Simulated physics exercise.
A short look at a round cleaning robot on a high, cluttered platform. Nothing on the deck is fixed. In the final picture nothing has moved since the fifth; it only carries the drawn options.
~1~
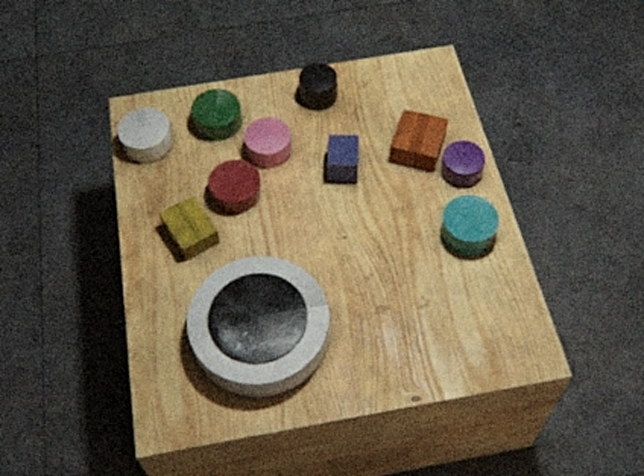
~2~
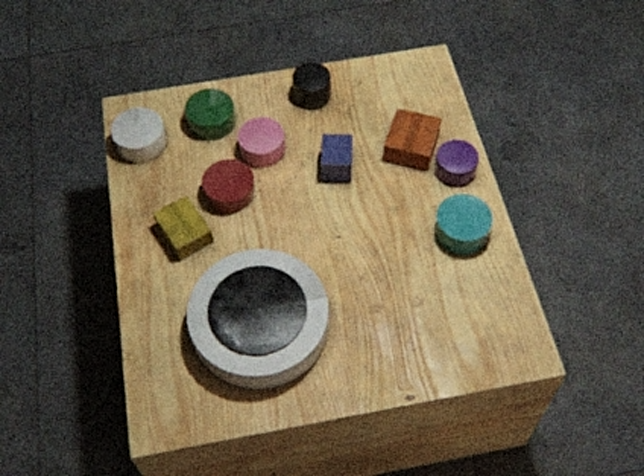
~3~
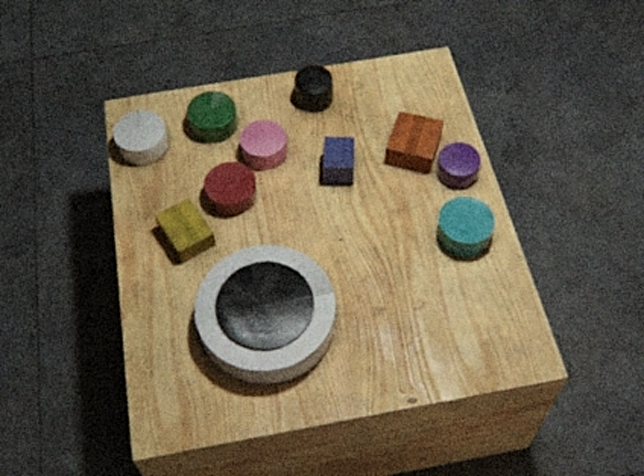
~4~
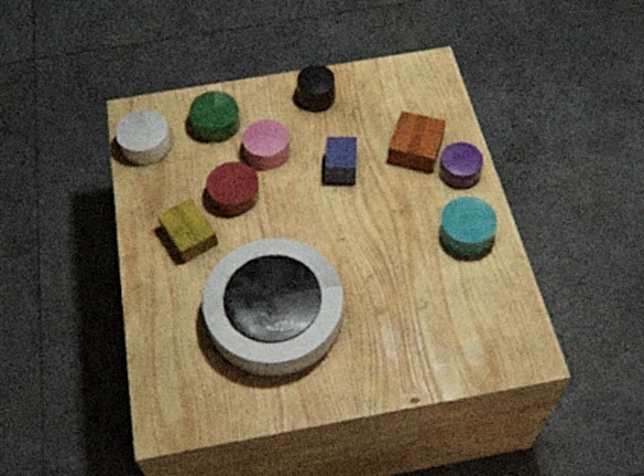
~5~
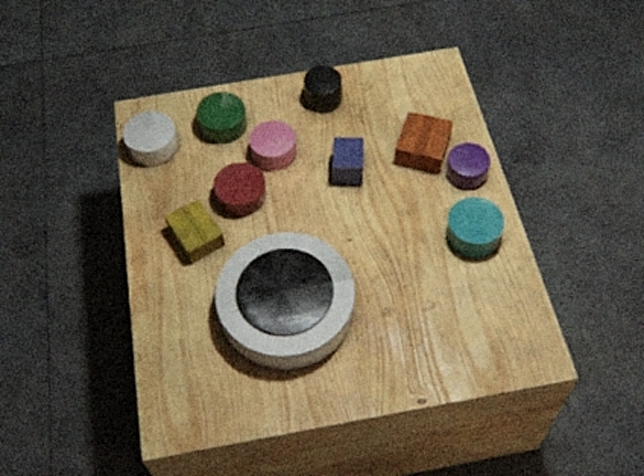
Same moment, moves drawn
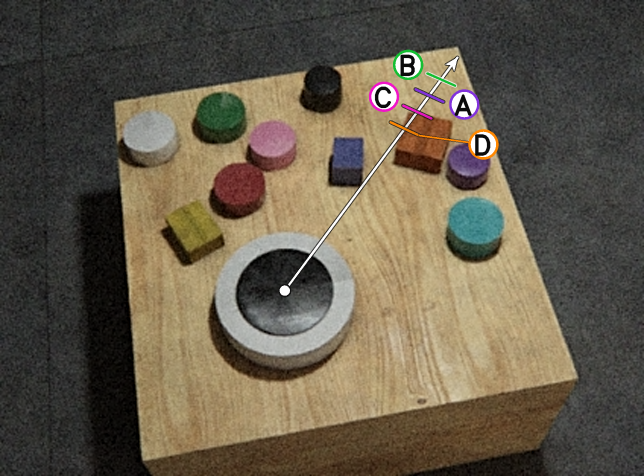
At the start, a round, pale-rimmed device with a dark centre sits near the lower left of a square wooden platform, below scattered colourful cylinders and blocks. It edges slightly away from the near side, then creeps up and to the right in a small, steady drift, while the other objects keep their places.
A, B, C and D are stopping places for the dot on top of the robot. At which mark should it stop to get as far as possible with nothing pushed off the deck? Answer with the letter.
Up to mark D.
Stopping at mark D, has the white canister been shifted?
No.
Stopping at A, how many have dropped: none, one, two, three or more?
In all, one.
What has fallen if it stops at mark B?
It is the orange parcel.
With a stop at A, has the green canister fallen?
By then, no.
On the marked copy, A at (429, 95); B at (441, 80); C at (417, 112); D at (405, 129); the arrow from (285, 291) to (457, 57); the white dot at (285, 291).
With D. Early on, robot (332, 237); purple canister (468, 166); white canister (151, 139).
Further on, robot (374, 180); orange parcel (434, 133); blue crate (364, 117).
At the end, robot (404, 139); orange parcel (469, 100); purple canister (484, 162); nothing has fallen.
As for the rest, A drops the orange parcel; B drops the orange parcel; C drops the orange parcel.
